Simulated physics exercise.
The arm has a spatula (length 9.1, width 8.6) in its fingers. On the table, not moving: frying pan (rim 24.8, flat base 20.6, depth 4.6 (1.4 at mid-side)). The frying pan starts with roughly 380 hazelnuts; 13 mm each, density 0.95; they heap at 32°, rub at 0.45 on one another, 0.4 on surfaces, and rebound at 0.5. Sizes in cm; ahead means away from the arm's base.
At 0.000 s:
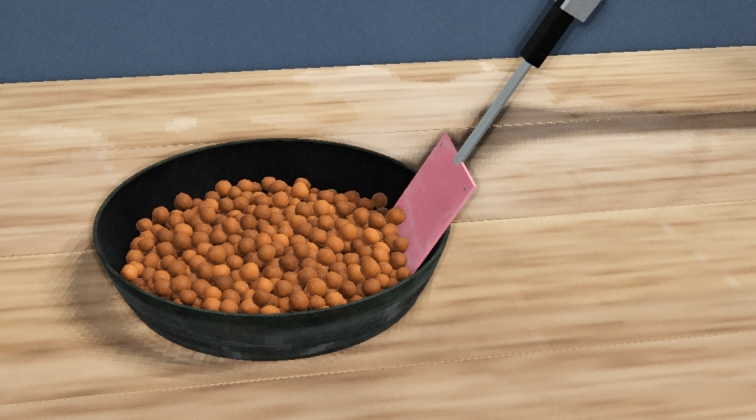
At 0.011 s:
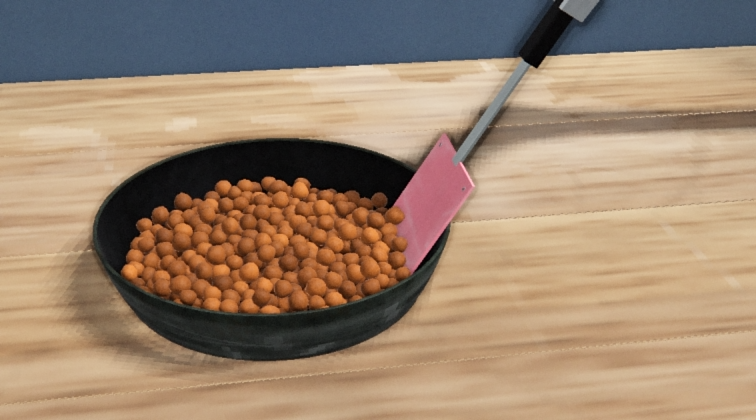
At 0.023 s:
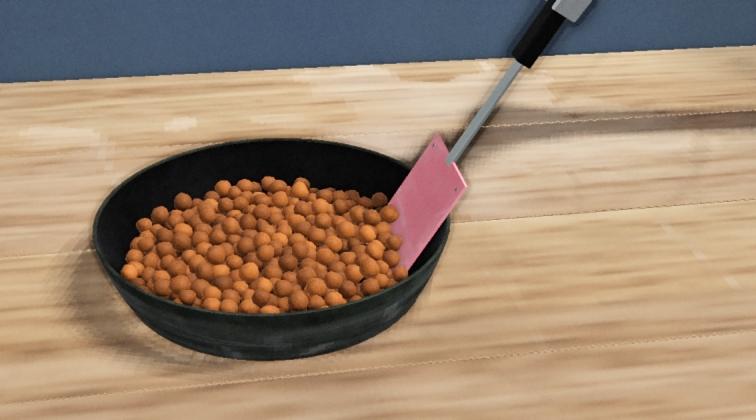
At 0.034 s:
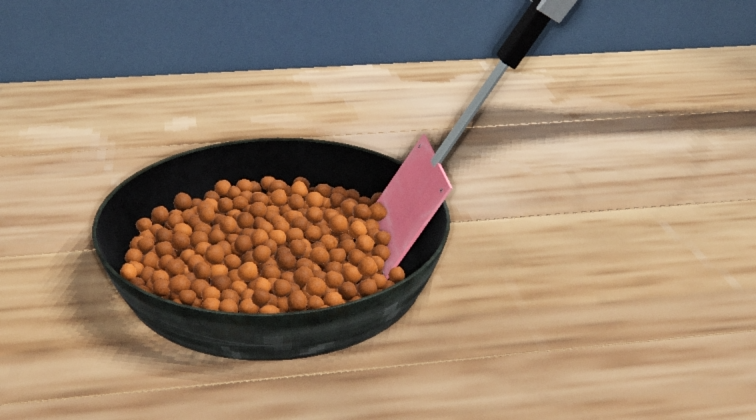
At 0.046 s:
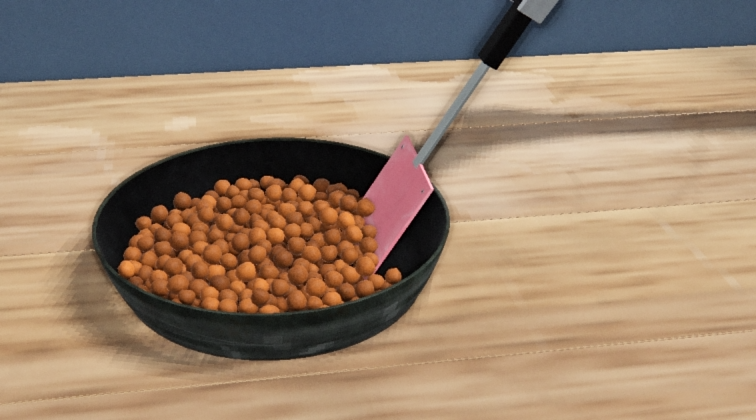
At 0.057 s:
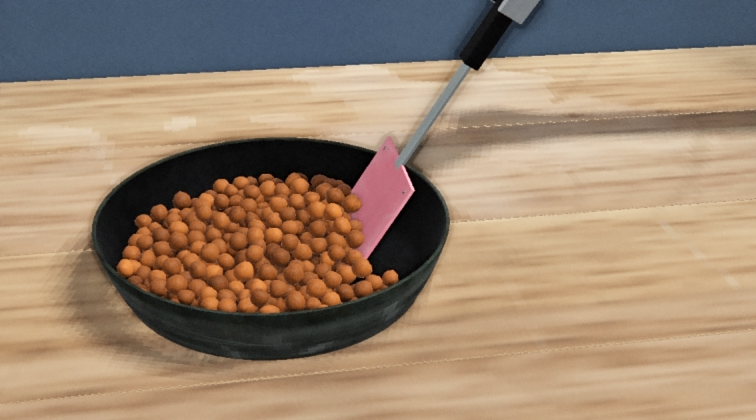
In the video, a pink spatula stands tilted at the right side of a dark frying pan full of round brown nuts on a wooden table, then moves slowly left, pushing the nearby nuts a short way across the pan.
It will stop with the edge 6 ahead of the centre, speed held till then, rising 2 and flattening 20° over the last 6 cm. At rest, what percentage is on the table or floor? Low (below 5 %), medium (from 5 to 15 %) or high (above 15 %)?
Answer: Medium; from 5 to 15 % of the hazelnuts finish on the table or floor.
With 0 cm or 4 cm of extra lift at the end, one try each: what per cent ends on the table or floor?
About 0 and 25 per cent.
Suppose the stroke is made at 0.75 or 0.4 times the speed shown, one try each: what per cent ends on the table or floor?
About 5 and 0 per cent.
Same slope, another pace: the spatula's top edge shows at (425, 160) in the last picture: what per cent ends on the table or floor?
About 5 per cent.
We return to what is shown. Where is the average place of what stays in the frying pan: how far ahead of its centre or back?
About 4.0 cm ahead.
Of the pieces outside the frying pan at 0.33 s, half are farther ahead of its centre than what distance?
About 18 cm.
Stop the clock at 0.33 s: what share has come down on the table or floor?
Roughly 8 per cent.
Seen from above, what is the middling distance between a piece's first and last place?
Some 3 cm.
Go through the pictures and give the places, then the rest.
The first picture shows spatula top edge at (460, 159), sloping 58°; upper third of the load around (279, 246), from x 130 to 405, top at y 185; 385 in the frying pan.
The second picture shows spatula top edge at (459, 159), sloping 58°; upper third of the load around (280, 244), from x 130 to 405, top at y 185.
The third picture shows spatula top edge at (452, 159), sloping 58°; upper third of the load around (286, 242), from x 130 to 405, top at y 185.
The fourth picture shows spatula top edge at (437, 160), sloping 58°; upper third of the load around (292, 238), from x 130 to 400, top at y 185.
The fifth picture shows spatula top edge at (419, 161), sloping 58°; upper third of the load around (292, 235), from x 125 to 400, top at y 180.
The sixth picture shows spatula top edge at (401, 162), sloping 58°; upper third of the load around (292, 230), from x 125 to 400, top at y 180; 385 in the frying pan.
By 0.08 s, sloping 58°, highest piece 7 above the table; 385 in the frying pan.
By 0.11 s, sloping 51°, highest piece 8 above the table; 385 in the frying pan.
By 0.33 s, sloping 38°, highest piece 6 above the table; 345 in the frying pan, 34 on the table or floor, 6 on the blade or in flight.
By 1.38 s, sloping 38°, highest piece 5 above the table; 344 in the frying pan, 41 on the table or floor.
Final count, 344 in the frying pan, 41 on the table or floor. That is 11 % on the table or floor.
